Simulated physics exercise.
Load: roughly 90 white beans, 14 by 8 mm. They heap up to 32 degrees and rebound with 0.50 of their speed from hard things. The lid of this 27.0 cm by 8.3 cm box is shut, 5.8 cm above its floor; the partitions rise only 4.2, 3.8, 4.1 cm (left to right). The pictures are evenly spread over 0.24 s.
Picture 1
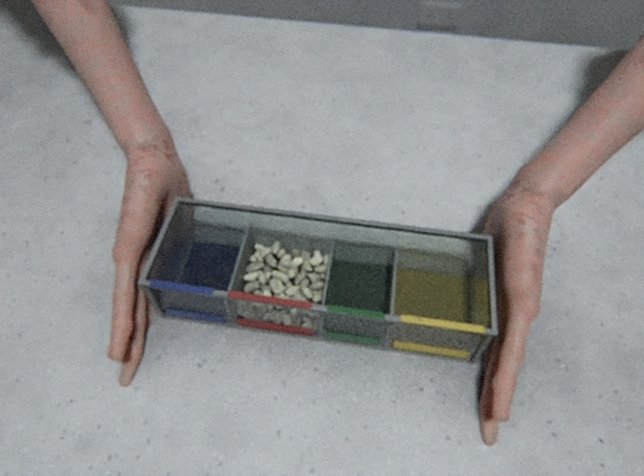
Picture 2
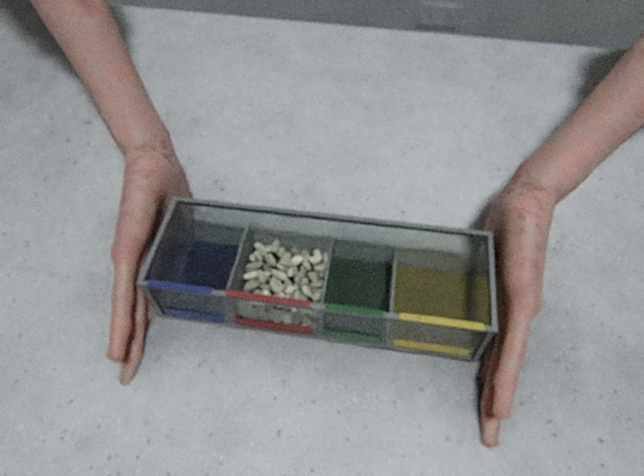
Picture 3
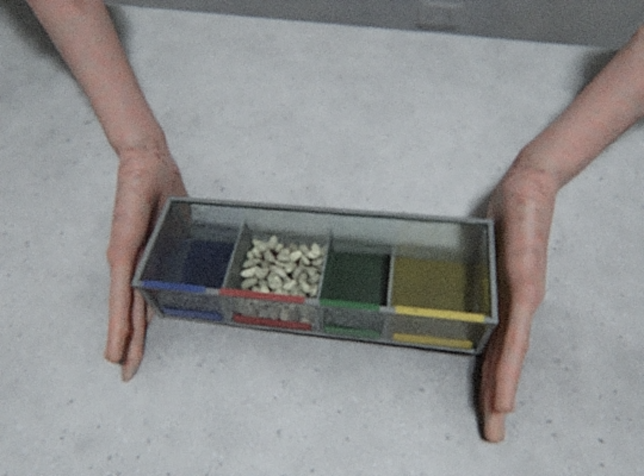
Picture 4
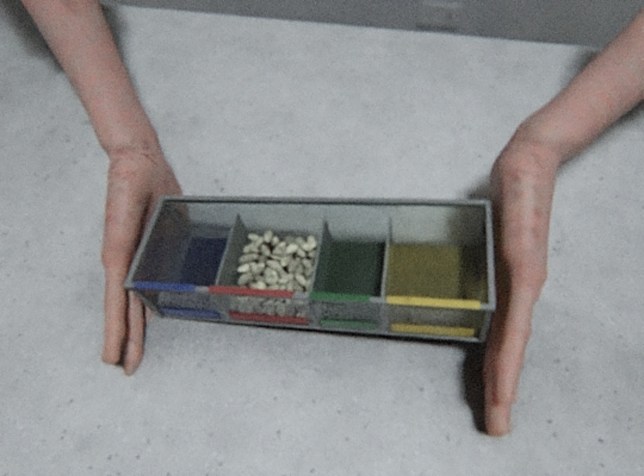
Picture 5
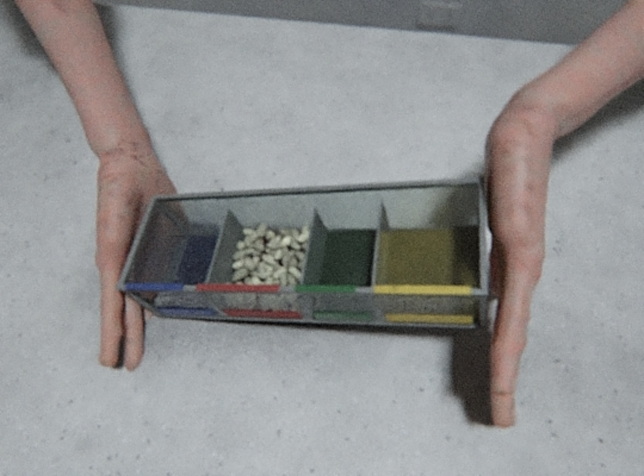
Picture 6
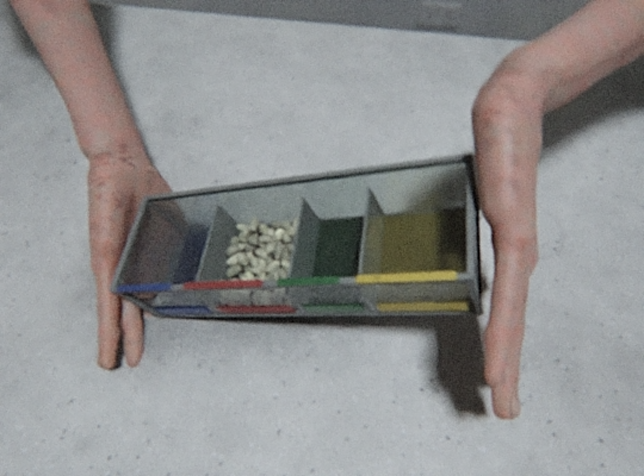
Two hands held a clear box with blue, red, green and yellow sections level at first, then gradually raised its right end, while the white beans stayed in the red section.
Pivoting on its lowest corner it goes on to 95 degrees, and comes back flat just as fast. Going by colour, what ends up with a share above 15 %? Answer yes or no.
Red yes, blue yes, green no, yellow no.
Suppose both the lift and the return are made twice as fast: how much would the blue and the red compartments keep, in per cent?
Then: Blue 35, red 65.
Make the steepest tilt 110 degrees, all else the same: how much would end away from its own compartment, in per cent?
About 35 per cent.
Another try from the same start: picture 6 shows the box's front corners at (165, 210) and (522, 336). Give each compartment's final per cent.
Red 25, blue 0, green 15, yellow 60.
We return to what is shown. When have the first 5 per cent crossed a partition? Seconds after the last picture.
Near 0.60 s.
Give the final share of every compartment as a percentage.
Red 75, blue 25, green 0, yellow 0.
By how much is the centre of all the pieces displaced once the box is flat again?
Some 3.5 cm.
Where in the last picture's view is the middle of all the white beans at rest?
At about (248, 299).
Then, 0.69 s after the last picture, tilt 94 degrees; red 90 %, blue 10 %.
Then, 1.16 s after the last picture, tilt 40 degrees; red 75 %, blue 25 %.
Then, 1.69 s after the last picture, tilt 0 degrees; red 75 %, blue 25 %.
In the end, red 75 %, blue 25 %, green 0 %, yellow 0 %.
